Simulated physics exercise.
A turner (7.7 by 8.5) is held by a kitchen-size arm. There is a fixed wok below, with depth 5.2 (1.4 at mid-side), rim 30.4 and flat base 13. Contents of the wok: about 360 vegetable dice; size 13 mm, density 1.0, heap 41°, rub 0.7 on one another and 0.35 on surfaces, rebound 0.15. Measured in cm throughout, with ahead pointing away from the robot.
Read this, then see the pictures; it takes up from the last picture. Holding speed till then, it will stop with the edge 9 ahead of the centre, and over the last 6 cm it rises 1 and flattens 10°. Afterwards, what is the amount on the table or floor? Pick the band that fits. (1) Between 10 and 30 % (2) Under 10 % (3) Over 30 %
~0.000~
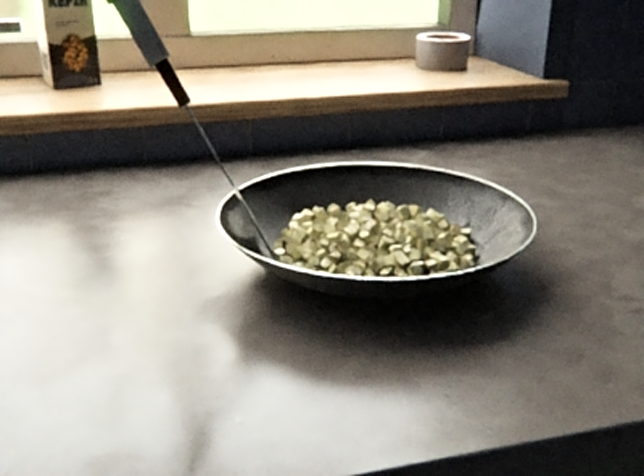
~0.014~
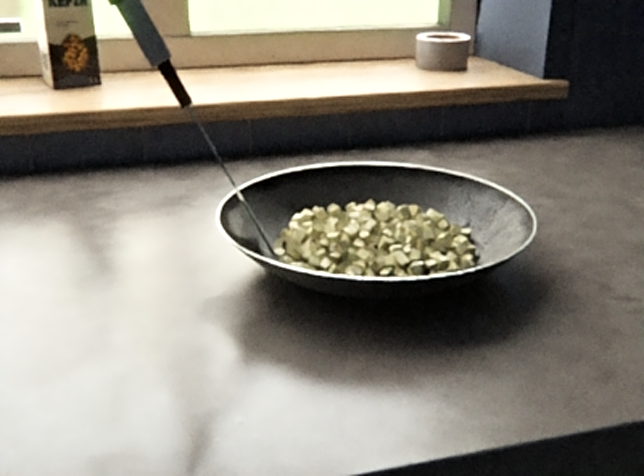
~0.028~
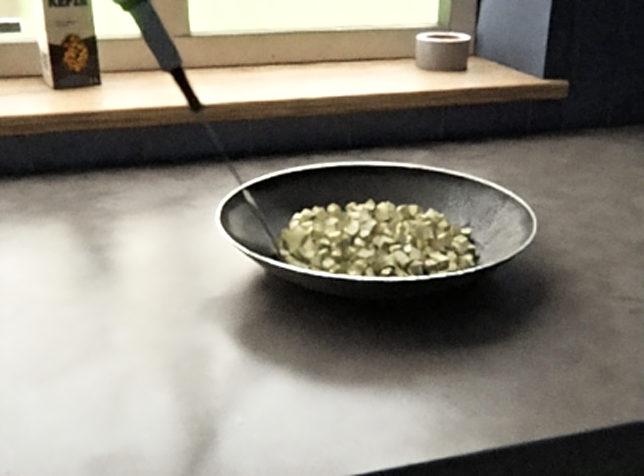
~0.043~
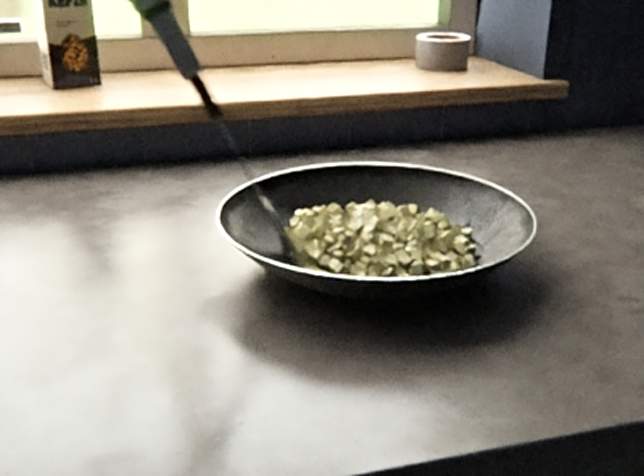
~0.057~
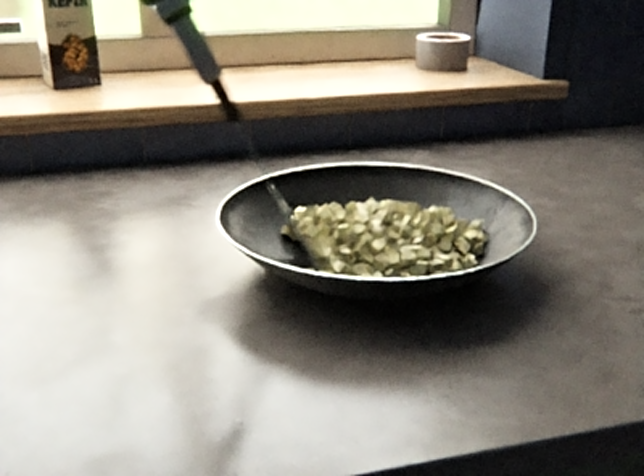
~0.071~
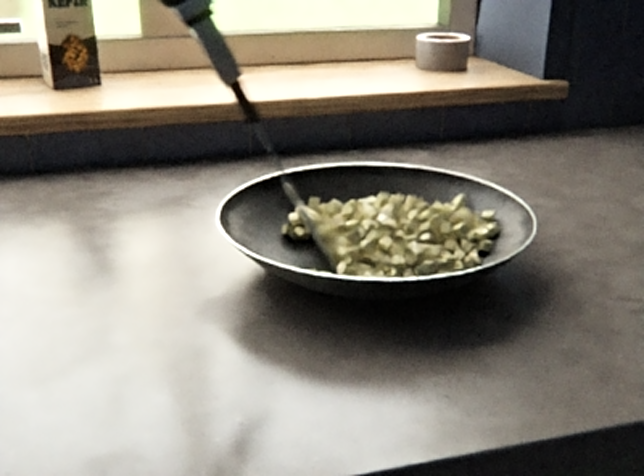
The answer is 3.
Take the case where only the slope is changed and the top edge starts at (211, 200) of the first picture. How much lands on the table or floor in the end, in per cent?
35 percent or so.
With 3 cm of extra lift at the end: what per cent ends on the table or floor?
Roughly 40 percent of it.
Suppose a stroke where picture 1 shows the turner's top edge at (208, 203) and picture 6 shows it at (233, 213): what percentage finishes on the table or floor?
Near 20 in a hundred.
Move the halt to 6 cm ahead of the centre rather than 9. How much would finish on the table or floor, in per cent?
Near 15 per cent.
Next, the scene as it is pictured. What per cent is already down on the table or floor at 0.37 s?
30 %.
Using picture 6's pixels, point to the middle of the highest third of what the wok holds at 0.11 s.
I'd put it close to (426, 218) in the last picture.
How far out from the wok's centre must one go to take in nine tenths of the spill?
Radial distance: Approx. 35 cm.
After 0.11 s, sloping 64°, highest piece 7 above the table; 359 in the wok.
After 0.15 s, sloping 62°, highest piece 9 above the table; 353 in the wok, 6 on the blade or in flight.
After 0.37 s, sloping 54°, highest piece 7 above the table; 213 in the wok, 115 on the table or floor, 31 on the blade or in flight.
After 1.42 s, sloping 54°, highest piece 6 above the table; 213 in the wok, 146 on the table or floor.
At rest, 213 in the wok, 146 on the table or floor. That is 41 % on the table or floor.
